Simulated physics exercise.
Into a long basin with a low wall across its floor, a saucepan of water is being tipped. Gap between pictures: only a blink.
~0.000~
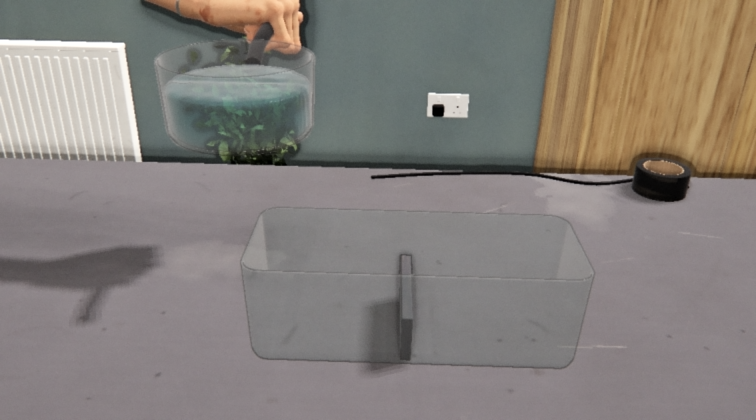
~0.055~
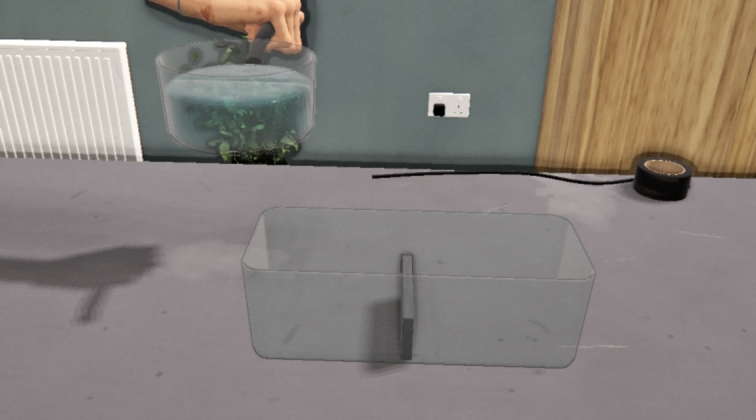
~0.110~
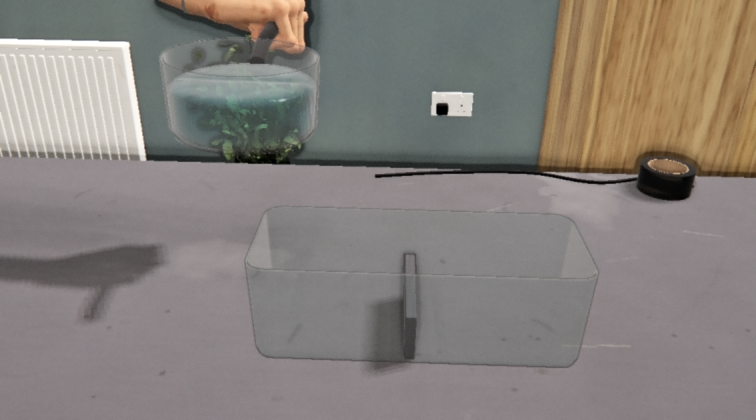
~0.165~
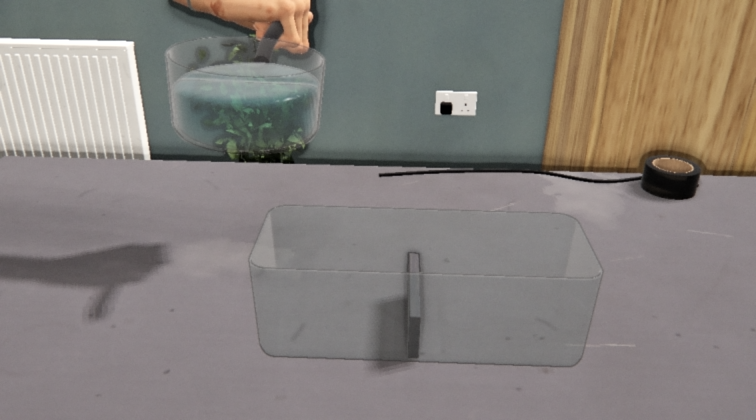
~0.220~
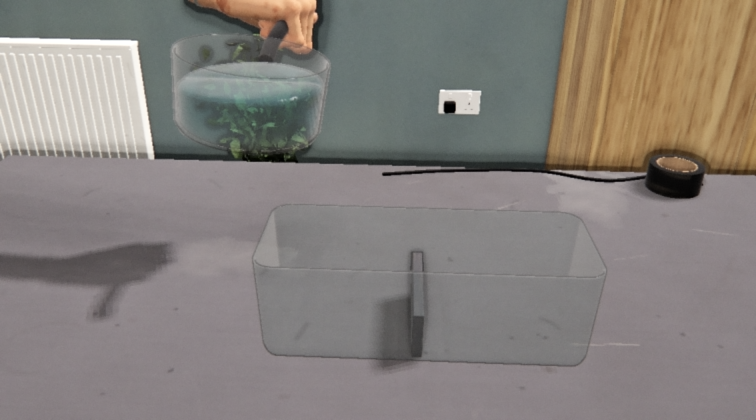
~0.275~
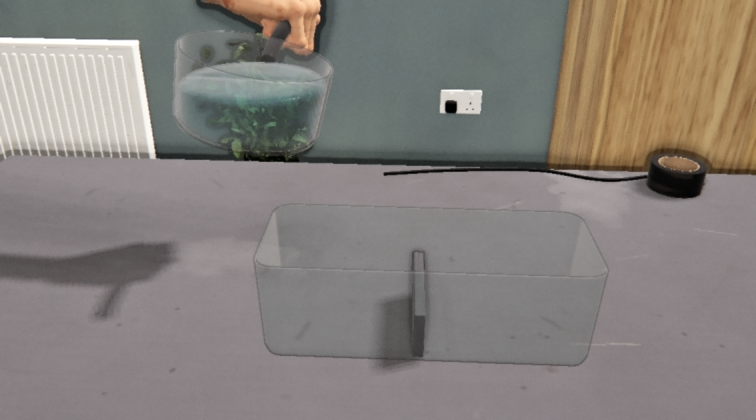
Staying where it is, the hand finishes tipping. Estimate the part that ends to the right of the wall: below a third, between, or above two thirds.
Honestly, the portion right of the wall stays beneath a third.
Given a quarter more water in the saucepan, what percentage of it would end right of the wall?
20 in a hundred.
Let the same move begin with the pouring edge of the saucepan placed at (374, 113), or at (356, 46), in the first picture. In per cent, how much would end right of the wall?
First try 60 %, second try 60 %.
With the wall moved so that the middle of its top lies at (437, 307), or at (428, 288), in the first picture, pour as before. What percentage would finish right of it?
Record: Case 1 near 15 %, case 2 near 0 %.
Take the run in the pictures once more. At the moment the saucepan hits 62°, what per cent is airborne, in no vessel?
Close to 30 in a hundred.
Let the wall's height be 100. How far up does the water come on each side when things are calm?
On the left roughly 60, on the right roughly 0.
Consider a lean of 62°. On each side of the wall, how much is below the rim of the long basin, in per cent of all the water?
Left 5, right 0.
A moment on, the saucepan is tipped part way and 67 per cent is still to pour, 5 is left of the wall and 0 right of it.
Next, the saucepan is tipped on its side and 16 per cent is still to pour, 65 is left of the wall and 5 right of it.
Then the saucepan is tipped on its side and 2 per cent is still to pour, 89 is left of the wall and 6 right of it.
Later the saucepan is tipped on its side and 0 per cent is still to pour, 93 is left of the wall and 6 right of it.
Finally, 93 per cent lies left of the wall, 6 right of it and 1 outside.
